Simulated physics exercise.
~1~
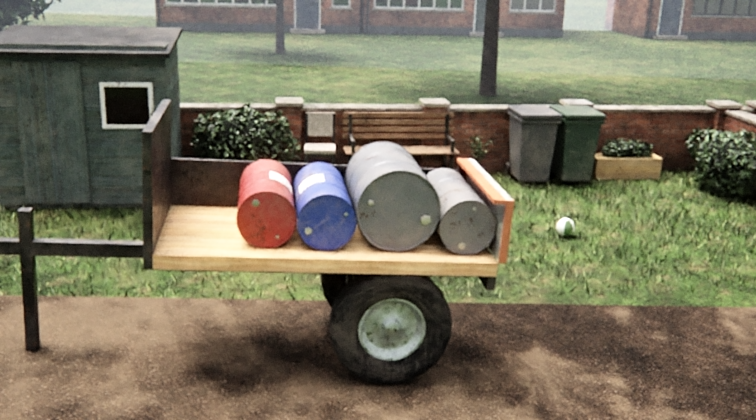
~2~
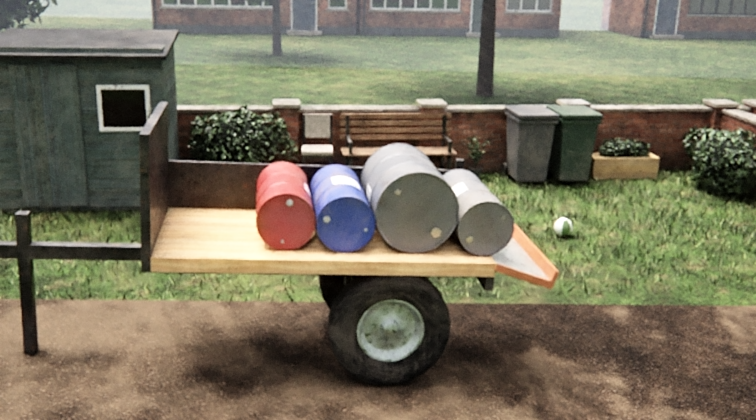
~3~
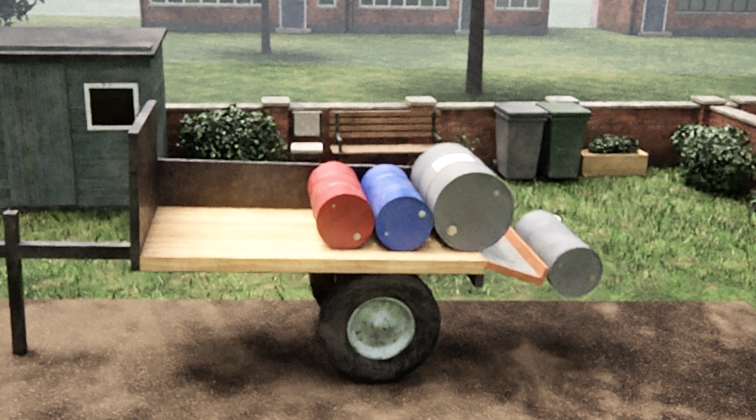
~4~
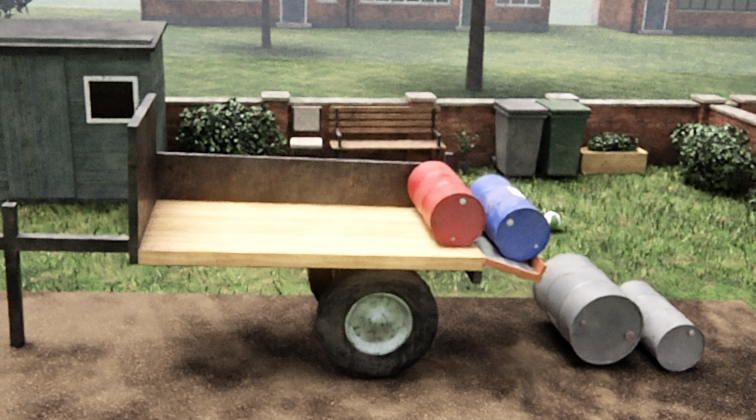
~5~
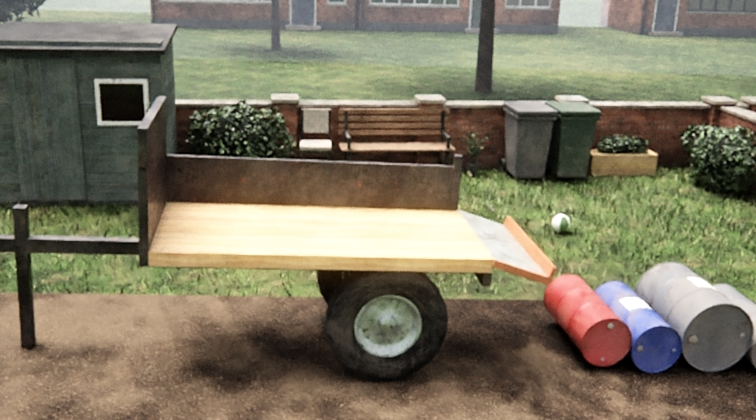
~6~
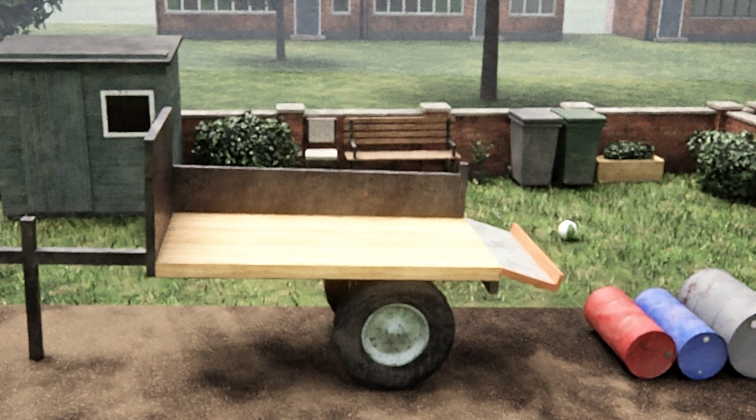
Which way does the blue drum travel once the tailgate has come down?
It rolls to the right along the trailer bed, goes over the lowered tailgate and ends up on the ground to the right.
